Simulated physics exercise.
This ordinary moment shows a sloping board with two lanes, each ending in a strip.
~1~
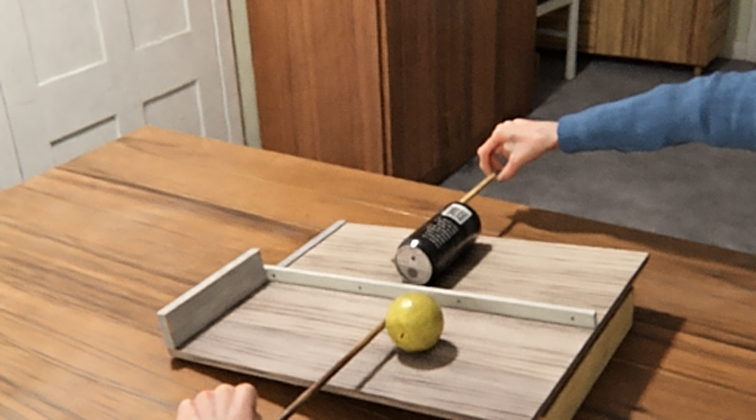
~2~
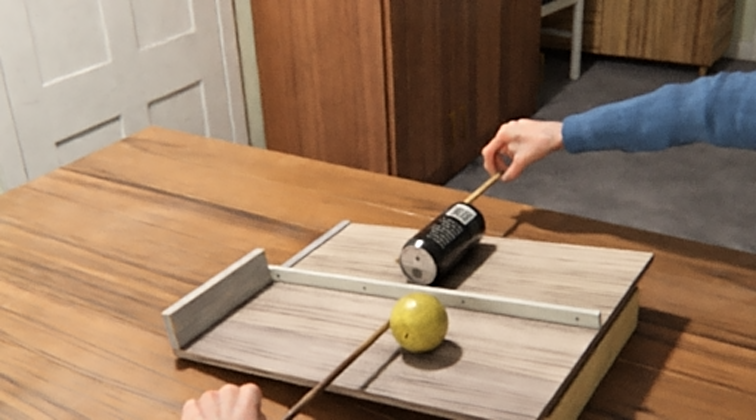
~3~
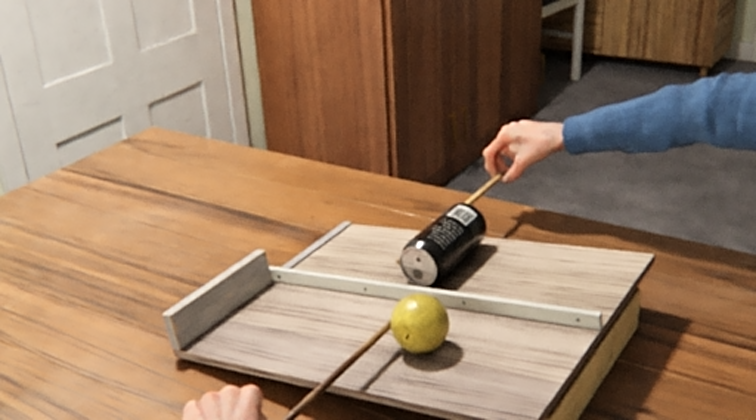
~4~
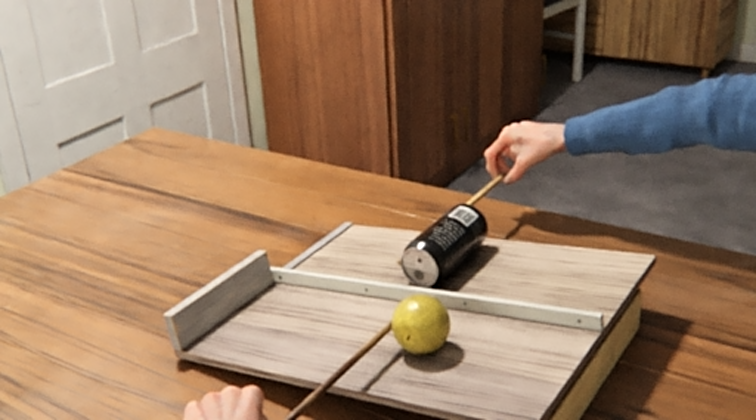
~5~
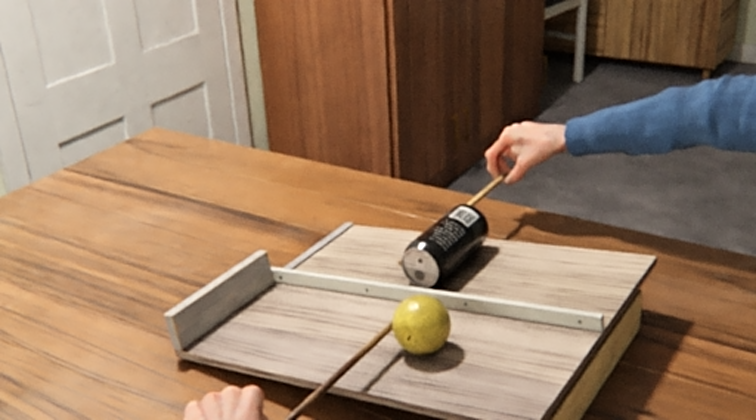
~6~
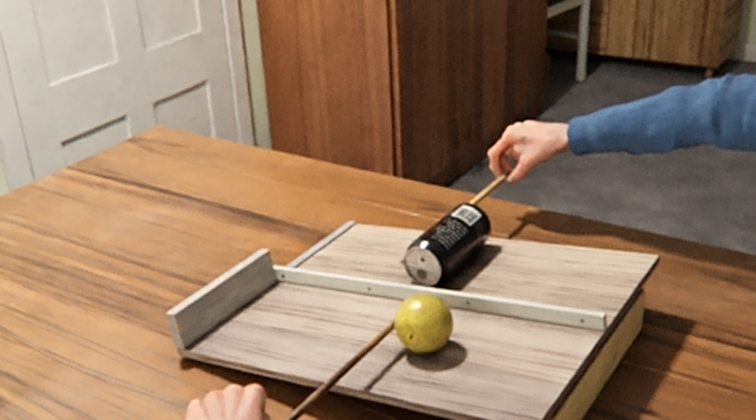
On a brown wooden table in a room with a white panelled door and a wooden cabinet behind, a sloping board is seen from slightly above. A black can lies in the far lane and a yellow apple sits in the near lane, a pale strip between them. Two hands, one blue-sleeved, hold sticks against them, and nothing visibly moves except a very slight shift of the view.
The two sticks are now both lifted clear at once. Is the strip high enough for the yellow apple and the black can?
Outcome: The yellow apple is stopped; the black can gets past the strip.
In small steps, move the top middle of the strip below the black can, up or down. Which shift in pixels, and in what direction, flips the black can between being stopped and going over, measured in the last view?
Upward, by some 8 pixels.
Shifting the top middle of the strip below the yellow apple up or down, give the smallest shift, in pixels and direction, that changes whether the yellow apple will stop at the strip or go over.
It takes a shift of 24 pixels in the downward direction.
Then, 0.54 s past the last view, yellow apple rolling on the board near (345, 312); black can rolling on the board near (385, 237).
Then, 0.96 s past the last view, yellow apple resting against the strip near (256, 296); black can off the board near (268, 226).
Then, 1.38 s past the last view, yellow apple resting against the strip near (247, 294); black can off the board near (163, 198).
Finally, the yellow apple stops on the board, near (247, 294); the black can rolls off the board.
